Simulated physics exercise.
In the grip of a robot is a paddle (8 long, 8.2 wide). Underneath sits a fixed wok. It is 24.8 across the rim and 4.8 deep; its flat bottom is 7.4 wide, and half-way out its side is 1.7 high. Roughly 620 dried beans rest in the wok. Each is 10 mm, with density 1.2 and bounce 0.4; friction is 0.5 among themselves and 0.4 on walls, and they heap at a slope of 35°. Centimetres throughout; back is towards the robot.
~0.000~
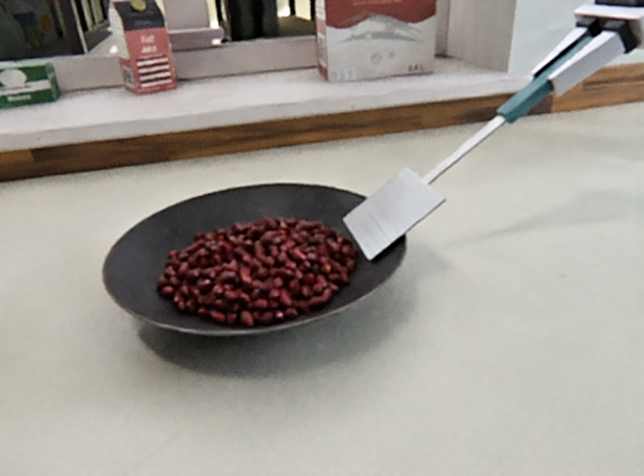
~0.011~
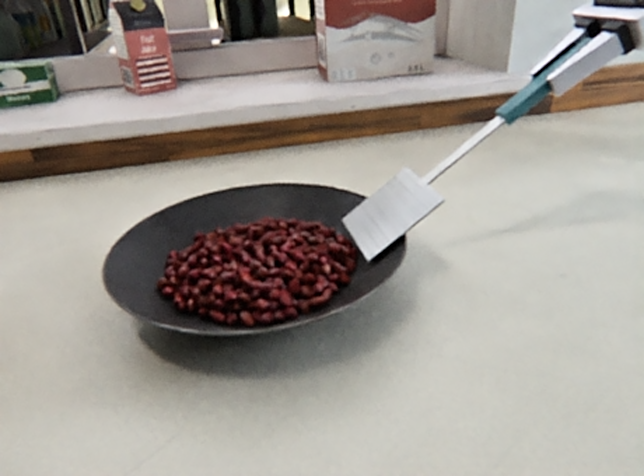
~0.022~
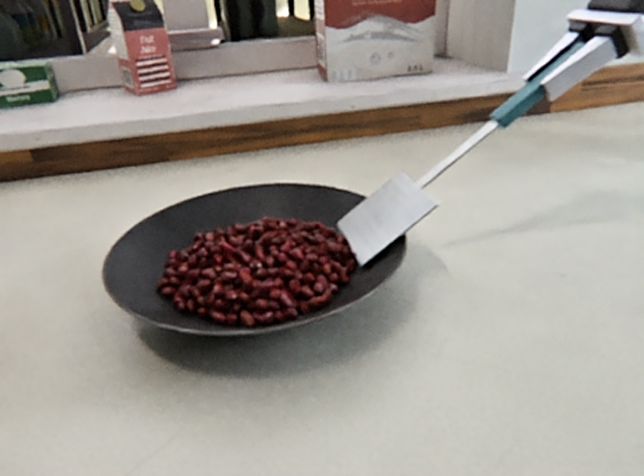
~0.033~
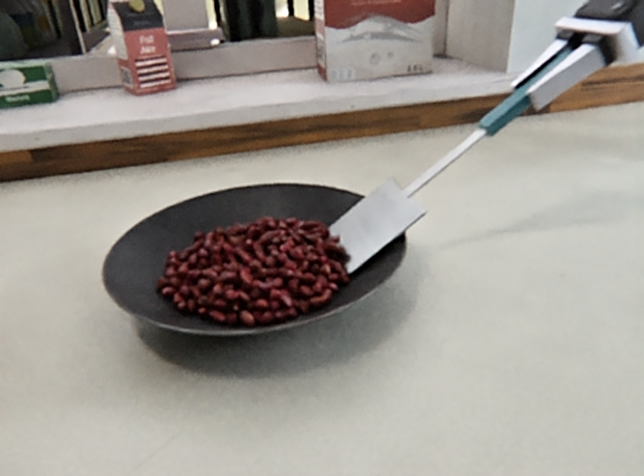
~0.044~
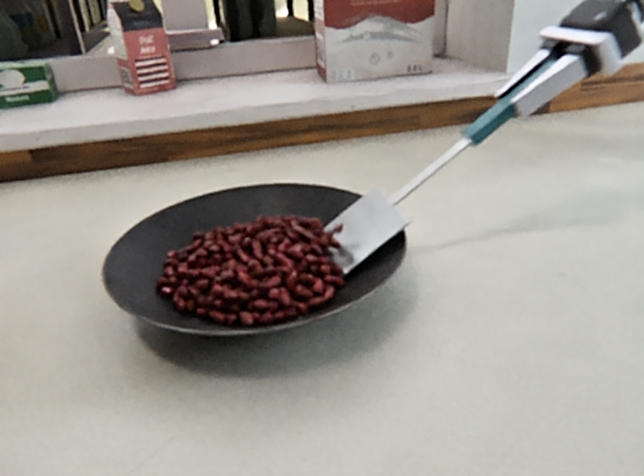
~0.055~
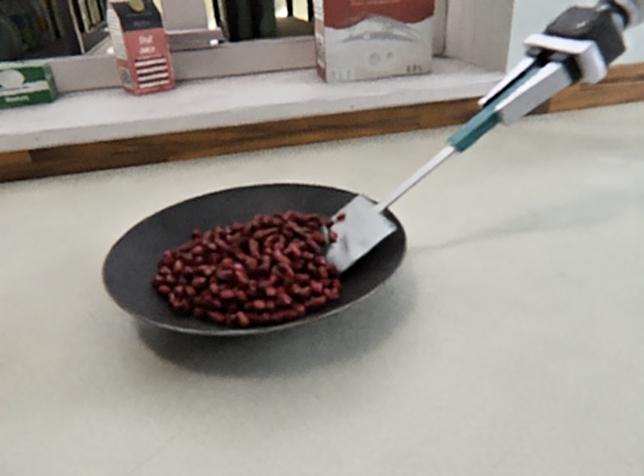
A robotic gripper holding a flat, pale metal spatula with a teal handle slides it down and left into the right side of a heap of dark red beans, nudging some slightly leftward. The beans sit in a wide black wok on a pale countertop, with cartons on a white windowsill behind. The view looks down at an angle from a camera that stays still.
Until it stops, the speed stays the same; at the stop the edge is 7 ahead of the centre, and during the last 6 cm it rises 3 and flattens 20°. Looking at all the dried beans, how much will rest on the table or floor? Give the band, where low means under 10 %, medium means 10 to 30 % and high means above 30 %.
Band: High.
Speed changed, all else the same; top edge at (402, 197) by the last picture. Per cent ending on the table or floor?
Roughly 25 per cent.
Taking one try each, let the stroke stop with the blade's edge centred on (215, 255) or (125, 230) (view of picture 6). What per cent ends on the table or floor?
20 % and 60 %.
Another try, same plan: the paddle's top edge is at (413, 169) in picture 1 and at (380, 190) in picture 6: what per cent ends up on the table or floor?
I'd put it at roughly 35 per cent.
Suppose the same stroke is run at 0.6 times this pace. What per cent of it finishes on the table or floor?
Some 30 per cent.
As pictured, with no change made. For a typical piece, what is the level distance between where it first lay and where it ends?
Somewhere near 9 centimetres, I reckon.
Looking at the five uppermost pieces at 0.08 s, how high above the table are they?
They are near 7 cm up.
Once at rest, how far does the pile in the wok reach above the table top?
Roughly 5.0 centimetres.
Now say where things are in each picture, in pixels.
Paddle top edge at (426, 182), sloping 35°; upper third of the load around (262, 256), from x 165 to 355, top at y 220; 622 in the wok, in the first picture.
Paddle top edge at (425, 182), sloping 35°; upper third of the load around (262, 256), from x 165 to 355, top at y 220, in the second picture.
Paddle top edge at (419, 186), sloping 35°; upper third of the load around (262, 256), from x 165 to 355, top at y 220, in the third picture.
Paddle top edge at (407, 194), sloping 35°; upper third of the load around (263, 257), from x 165 to 350, top at y 220, in the fourth picture.
Paddle top edge at (392, 203), sloping 35°; upper third of the load around (263, 254), from x 160 to 350, top at y 220, in the fifth picture.
Paddle top edge at (377, 210), sloping 35°; upper third of the load around (259, 254), from x 160 to 350, top at y 215; 622 in the wok, in the sixth picture.
After 0.08 s, sloping 35°, highest piece 9 above the table; 622 in the wok.
After 0.11 s, sloping 29°, highest piece 11 above the table; 616 in the wok, 6 on the blade or in flight.
After 0.32 s, sloping 15°, highest piece 9 above the table; 332 in the wok, 195 on the table or floor, 95 on the blade or in flight.
After 1.37 s, sloping 15°, highest piece 5 above the table; 331 in the wok, 291 on the table or floor.
At rest, 331 in the wok, 291 on the table or floor. That is 47 % on the table or floor.
